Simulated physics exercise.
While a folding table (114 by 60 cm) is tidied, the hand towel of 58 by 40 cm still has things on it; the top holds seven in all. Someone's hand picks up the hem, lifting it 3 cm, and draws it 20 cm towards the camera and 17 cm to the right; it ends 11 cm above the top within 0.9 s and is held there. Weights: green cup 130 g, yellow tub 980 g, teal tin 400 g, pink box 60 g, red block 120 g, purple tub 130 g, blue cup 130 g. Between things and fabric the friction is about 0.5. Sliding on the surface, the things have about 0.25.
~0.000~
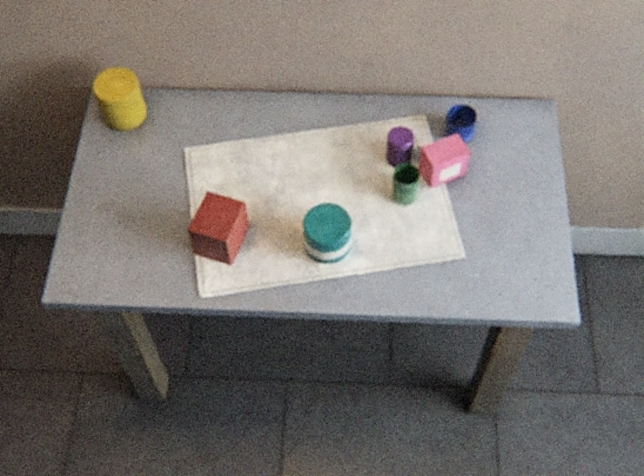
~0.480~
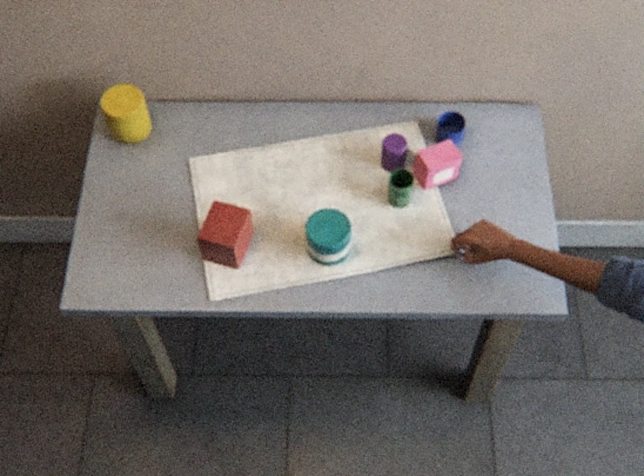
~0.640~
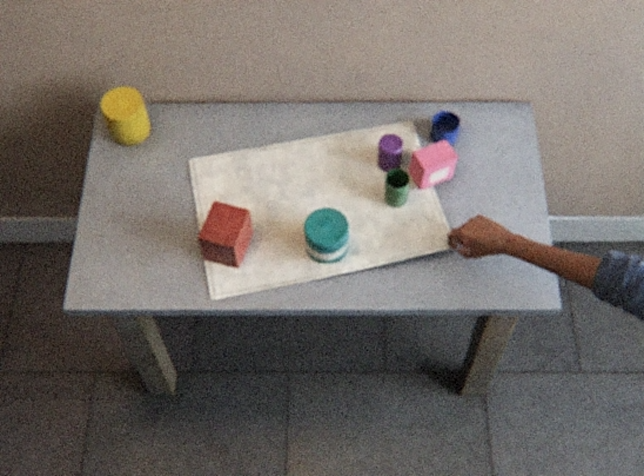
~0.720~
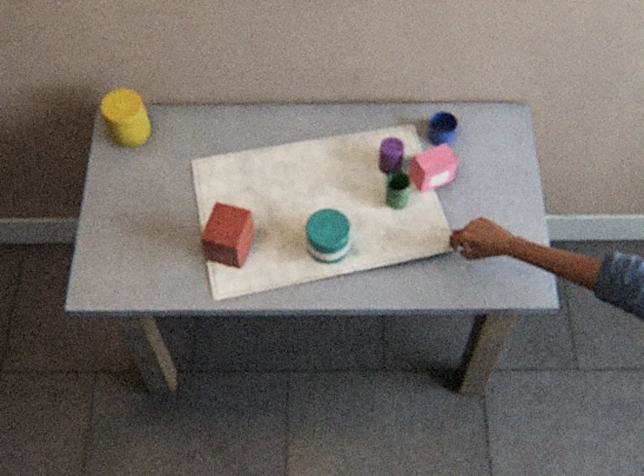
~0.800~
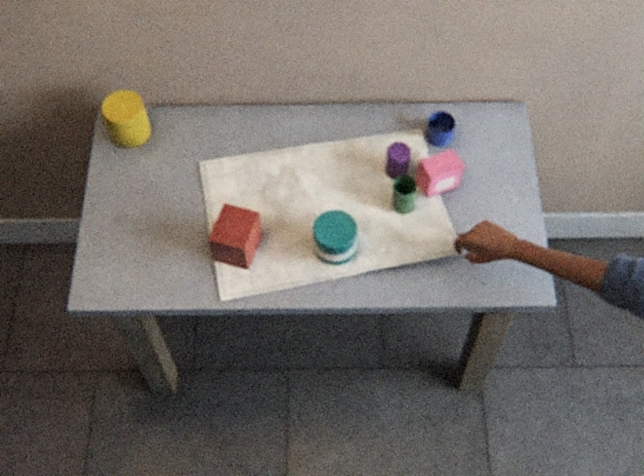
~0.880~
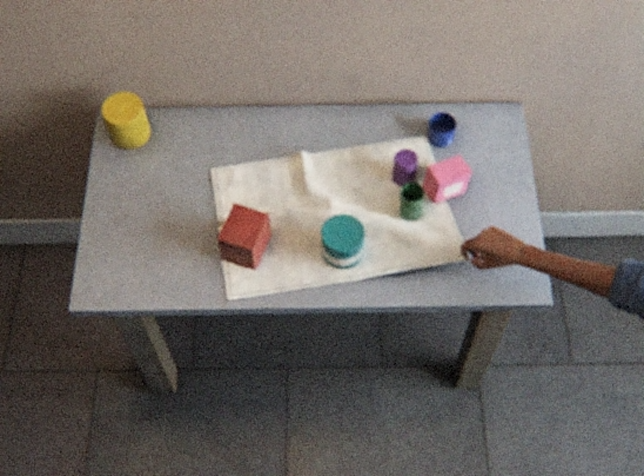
A hand reaches in from the right, grips the near right corner of a cream cloth on a grey table and pulls it slightly rightward, carrying the red block, teal tin, cups and pink box along as the cloth wrinkles.
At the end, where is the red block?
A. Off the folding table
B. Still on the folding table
B.
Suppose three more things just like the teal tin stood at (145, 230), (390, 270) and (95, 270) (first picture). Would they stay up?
By position: On, off, on.
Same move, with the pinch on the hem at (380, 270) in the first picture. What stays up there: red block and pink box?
Note - red block: Off the top; pink box: Still on top.
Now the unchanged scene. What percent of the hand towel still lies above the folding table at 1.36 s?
Share within the edges: Approx. 90 %.
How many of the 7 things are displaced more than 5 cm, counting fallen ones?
The answer is 5 of them.
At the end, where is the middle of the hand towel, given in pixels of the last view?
Around (421, 254).
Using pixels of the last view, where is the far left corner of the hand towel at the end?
Around pixel (315, 173).
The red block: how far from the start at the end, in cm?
The red block ends up about 25 cm from its start.
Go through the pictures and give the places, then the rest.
Red block (217, 216); hand towel corners (200, 298) (185, 149) (425, 115) (466, 258), in the first frame.
Hand towel corners (210, 301) (189, 159); grip (460, 253), in the second frame.
Hand towel corners (211, 300) (189, 160); grip (456, 247), in the third frame.
Purple tub (392, 146); green cup (399, 182); red block (226, 224); hand towel corners (214, 300) (192, 161); grip (458, 249), in the fourth frame.
Purple tub (399, 151); green cup (405, 186); red block (234, 226); hand towel corners (221, 301) (200, 162); grip (463, 253), in the fifth frame.
Red block (243, 226); hand towel corners (228, 300) (211, 169); grip (470, 258), in the sixth frame.
At 1.0 s, 100 % of the hand towel is still over the top; red block 10 cm off its start, purple tub 14 cm off its start, green cup 14 cm off its start.
At 1.2 s, 95 % of the hand towel is still over the top; red block 16 cm off its start, pink box 24 cm off its start, purple tub 24 cm off its start.
At 1.4 s, 90 % of the hand towel is still over the top; red block 22 cm off its start at (314, 245), pink box 33 cm off its start at (540, 229), purple tub 32 cm off its start at (499, 209).
At 1.5 s, 85 % of the hand towel is still over the top; red block 24 cm off its start, pink box 40 cm off its start, purple tub 36 cm off its start.
At 3.1 s, 85 % of the hand towel is still over the top; red block 24 cm off its start at (324, 247), pink box over the edge, purple tub 36 cm off its start at (514, 218), green cup 33 cm off its start at (508, 255).
